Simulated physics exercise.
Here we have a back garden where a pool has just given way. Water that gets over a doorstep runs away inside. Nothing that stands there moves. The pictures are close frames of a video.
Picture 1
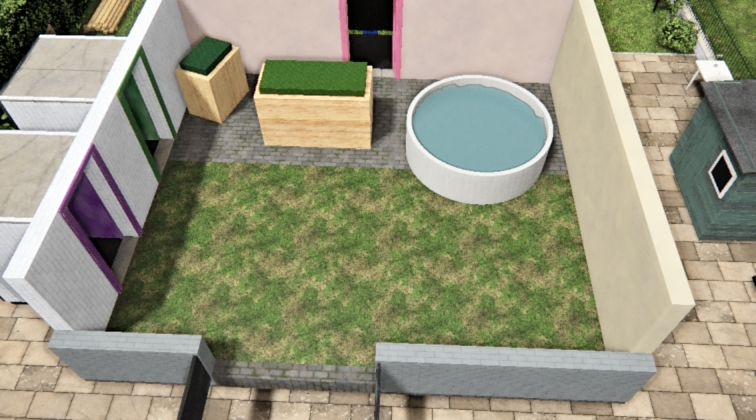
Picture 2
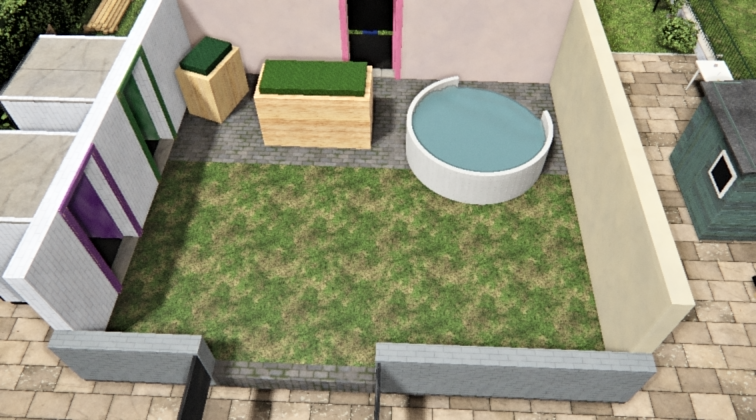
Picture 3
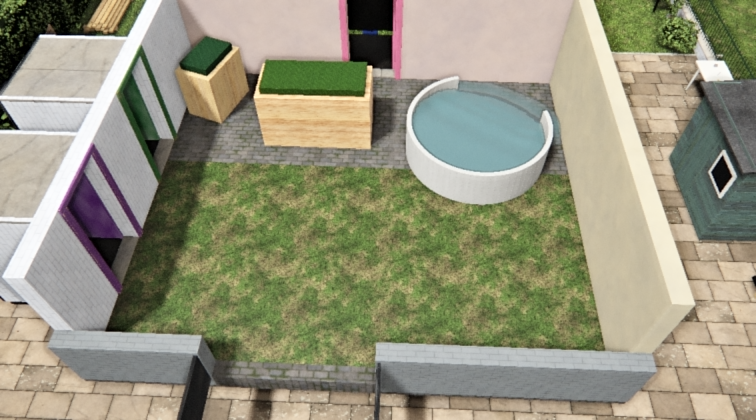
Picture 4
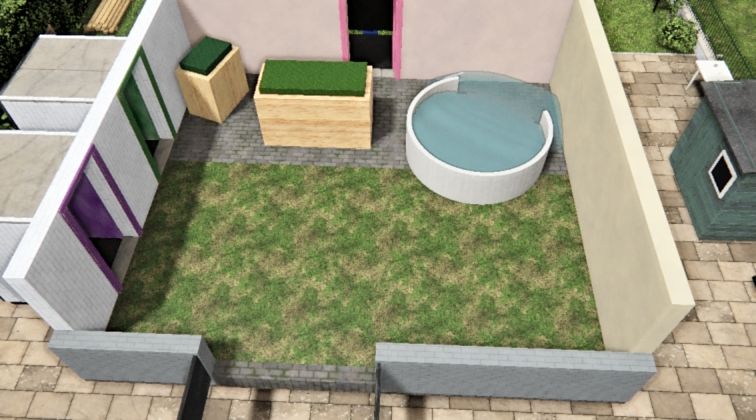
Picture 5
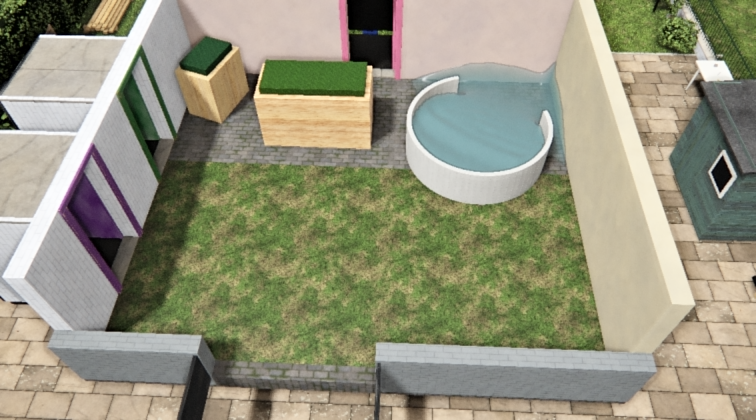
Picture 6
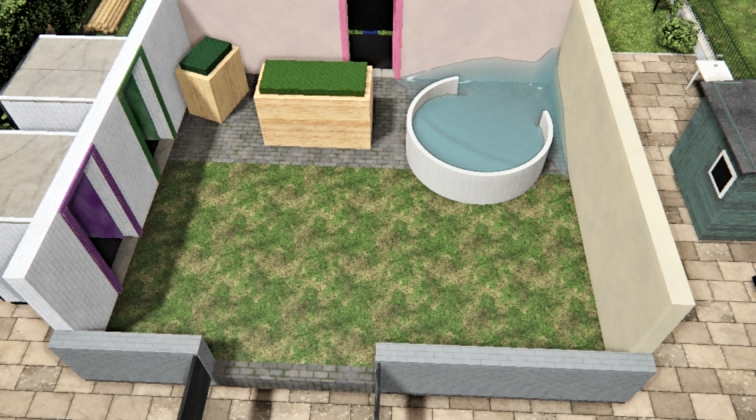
Round white pool in a walled back garden opening at its far side, water pouring out and spreading toward the pink wall.
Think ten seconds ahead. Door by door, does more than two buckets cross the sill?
The purple door stays under that; the green door stays under that; the pink door takes more than that.
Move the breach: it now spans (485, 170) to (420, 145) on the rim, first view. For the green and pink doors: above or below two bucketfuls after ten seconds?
Green door takes less, pink door stays under.
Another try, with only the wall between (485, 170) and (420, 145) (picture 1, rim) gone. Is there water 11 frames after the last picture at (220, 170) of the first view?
Answer: Not flooded.
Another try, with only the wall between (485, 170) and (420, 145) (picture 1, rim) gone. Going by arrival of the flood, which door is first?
First comes the purple one.
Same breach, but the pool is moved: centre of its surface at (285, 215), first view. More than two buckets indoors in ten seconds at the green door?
My reading: The green door passes that mark.
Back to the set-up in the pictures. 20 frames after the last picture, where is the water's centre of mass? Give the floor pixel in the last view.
Near (452, 142).
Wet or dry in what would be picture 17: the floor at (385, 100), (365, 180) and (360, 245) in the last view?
One after the other: Awash, dry, no water.
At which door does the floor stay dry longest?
The purple one.
A moment on, water covers 15 % of the floor; the purple door not reached, the green door not reached, the pink door wet at the sill, nothing in.
Next, water covers 20 % of the floor; the purple door not reached, the green door not reached, the pink door wet at the sill, nothing in.
Then, water covers 45 % of the floor; the purple door not reached, the green door not reached, the pink door under two buckets in.
Later, water covers 70 % of the floor; the purple door not reached, the green door wet at the sill, nothing in, the pink door under two buckets in.
In the end, water covers 95 % of the floor; the purple door wet at the sill, nothing in, the green door wet at the sill, nothing in, the pink door over two buckets in.
